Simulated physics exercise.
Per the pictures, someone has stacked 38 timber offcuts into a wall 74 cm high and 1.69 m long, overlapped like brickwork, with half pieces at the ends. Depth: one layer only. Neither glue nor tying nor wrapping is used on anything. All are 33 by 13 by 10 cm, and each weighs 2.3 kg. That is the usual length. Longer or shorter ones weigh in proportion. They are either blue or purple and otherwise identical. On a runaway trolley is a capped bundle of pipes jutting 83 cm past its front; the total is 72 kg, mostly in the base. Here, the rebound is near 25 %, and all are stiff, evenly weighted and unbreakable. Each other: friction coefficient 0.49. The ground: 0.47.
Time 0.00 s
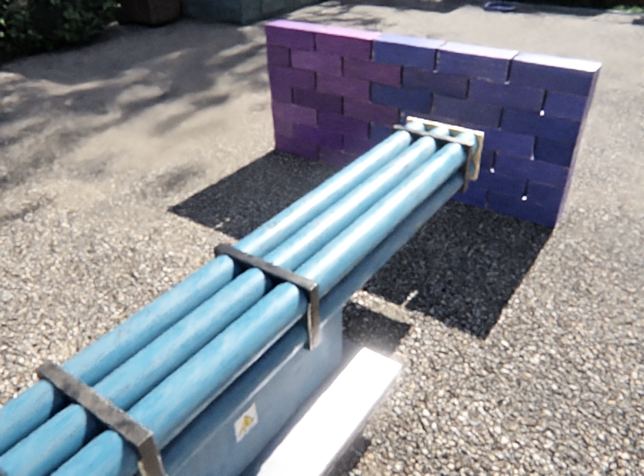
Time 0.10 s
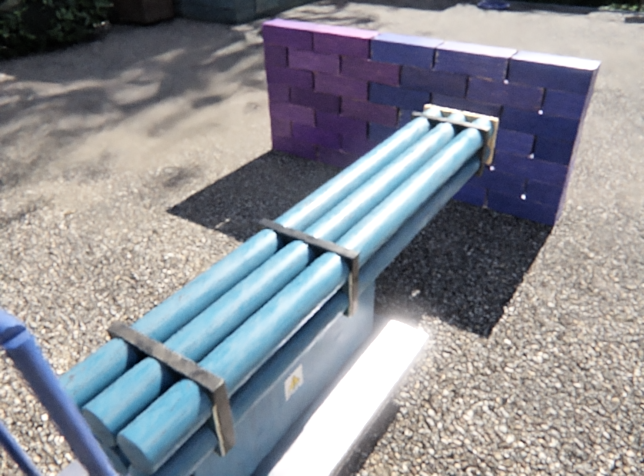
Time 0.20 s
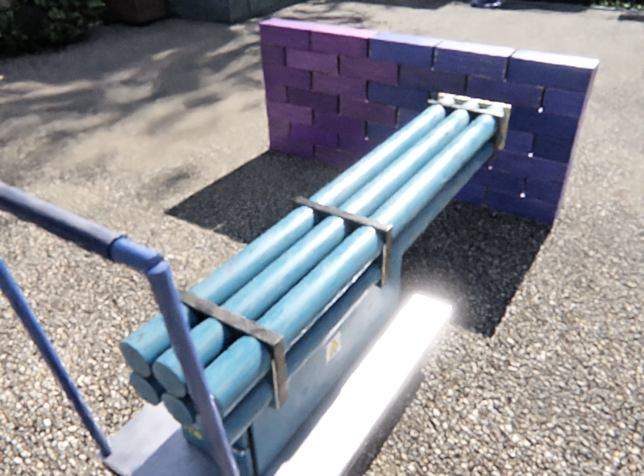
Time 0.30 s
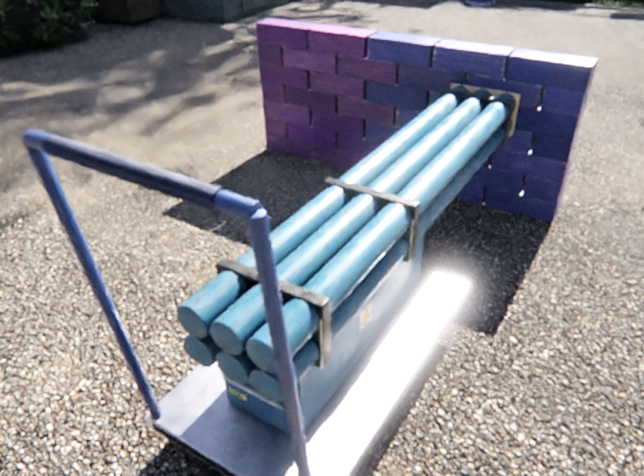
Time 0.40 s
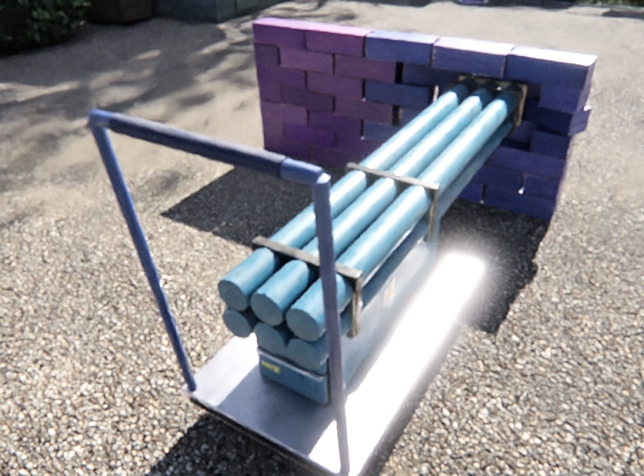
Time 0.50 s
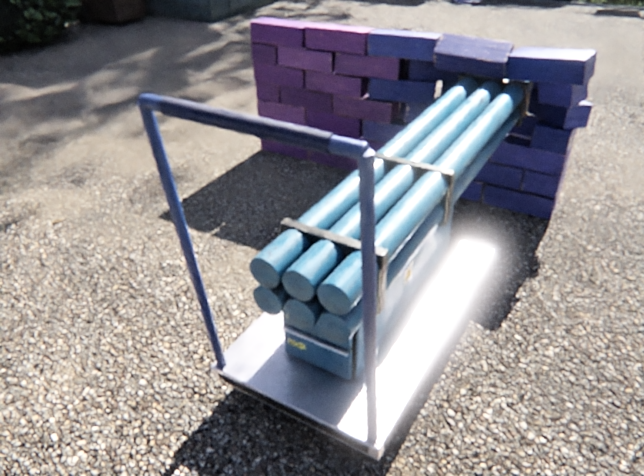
On a sunlit gravel yard, a trolley carrying a bundle of long blue pipes rolls toward a low wall of stacked blue and purple blocks, its handle coming into view from the left. The pipes' far ends reach the wall and push in, shoving several blocks out of line and tilting some near the top.
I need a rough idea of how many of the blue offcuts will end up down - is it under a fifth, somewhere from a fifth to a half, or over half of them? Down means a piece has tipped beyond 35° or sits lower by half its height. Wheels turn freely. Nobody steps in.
I'd say over half of them.
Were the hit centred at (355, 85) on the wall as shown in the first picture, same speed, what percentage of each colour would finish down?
Result - blue: 20 %; purple: 60 %.
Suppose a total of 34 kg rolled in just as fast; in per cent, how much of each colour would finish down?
For blue it's 60, for purple it's 10 in a hundred.
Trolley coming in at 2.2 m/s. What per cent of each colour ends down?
Then blue 70, purple 10 per cent.
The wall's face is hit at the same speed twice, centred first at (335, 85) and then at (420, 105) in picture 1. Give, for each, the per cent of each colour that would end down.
Down by colour - blue: 20%, then 60%; purple: 80%, then 40%.
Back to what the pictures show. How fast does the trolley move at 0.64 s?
About 1.0 m/s.
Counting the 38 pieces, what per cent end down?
Roughly 40 percent.
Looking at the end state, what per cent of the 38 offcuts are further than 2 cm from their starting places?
It comes to 60 percent shifted.
After 0.64 s, load 35 cm past the wall's line, still rolling; 4 of the 21 blue offcuts down (4 of 38 in all colours); top blue offcut leaning 22°.
After 0.84 s, load 55 cm past the wall's line, still rolling; 14 of the 21 blue offcuts down (16 of 38 in all colours); top blue offcut leaning 58°, 16 cm lower.
After 1.10 s, load 79 cm past the wall's line, still rolling; 14 of the 21 blue offcuts down (16 of 38 in all colours); top blue offcut on its side.
After 1.52 s, load 1.03 m past the wall's line, still rolling; 14 of the 21 blue offcuts down (16 of 38 in all colours); top blue offcut on its side.
At rest (2.3 s), load 1.07 m past the wall's line, stopped; 14 of the 21 blue offcuts down (16 of 38 in all colours); top blue offcut on its side; top purple offcut unmoved. That is 67 per cent. As the last picture would show them, middles, top blue offcut near (387, 108), top purple offcut near (282, 33).
